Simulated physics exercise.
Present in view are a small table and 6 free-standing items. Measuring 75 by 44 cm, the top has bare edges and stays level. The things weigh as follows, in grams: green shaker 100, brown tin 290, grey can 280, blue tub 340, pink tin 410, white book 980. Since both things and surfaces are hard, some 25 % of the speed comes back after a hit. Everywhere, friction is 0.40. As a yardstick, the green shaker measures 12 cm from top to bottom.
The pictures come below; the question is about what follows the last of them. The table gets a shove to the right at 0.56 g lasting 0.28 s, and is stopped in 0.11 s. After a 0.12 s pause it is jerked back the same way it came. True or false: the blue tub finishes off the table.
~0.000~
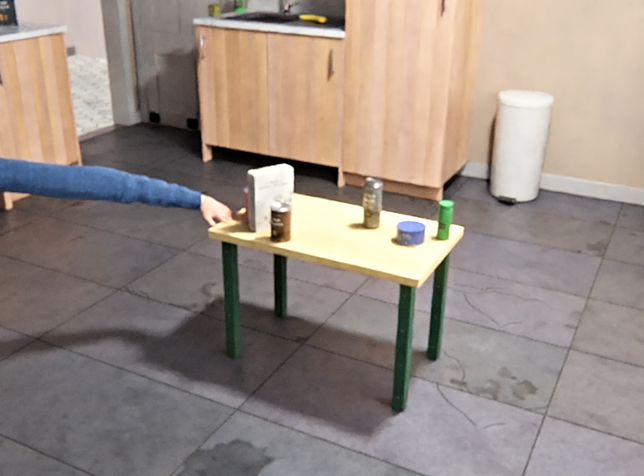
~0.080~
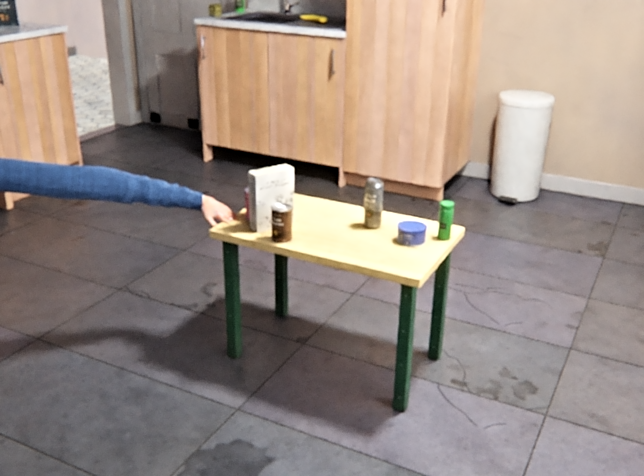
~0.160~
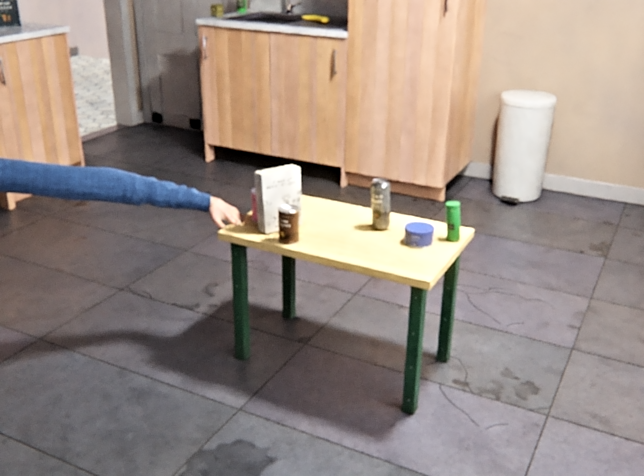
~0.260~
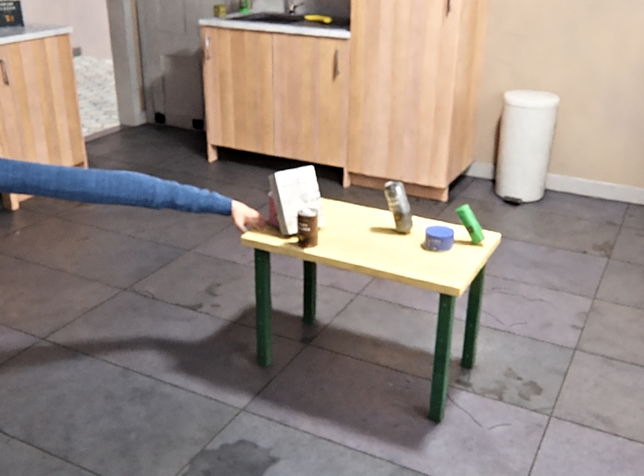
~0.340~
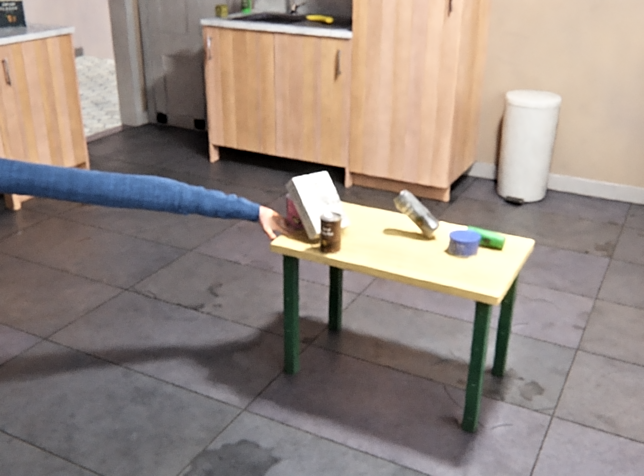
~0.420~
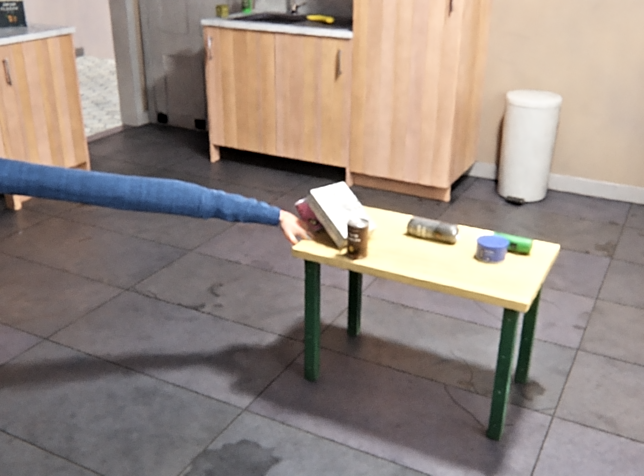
True.
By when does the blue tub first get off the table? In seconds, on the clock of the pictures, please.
Time: Approximately 0.8 s.
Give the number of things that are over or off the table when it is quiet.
5.
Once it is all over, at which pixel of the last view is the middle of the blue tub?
At roughly (443, 375).
After 0.72 s, table along by 24 cm; green shaker now off the table; blue tub moved 11 cm near (526, 256); white book on its side.
After 0.92 s, table along by 1 cm; blue tub now off the table; white book on its side; grey can on its side.
In the end (1.6 s), off the table, green shaker, blue tub and pink tin; toppled on the table, grey can and white book; not toppled but over 5 cm from the start, brown tin. In the last view, blue tub near (443, 375).
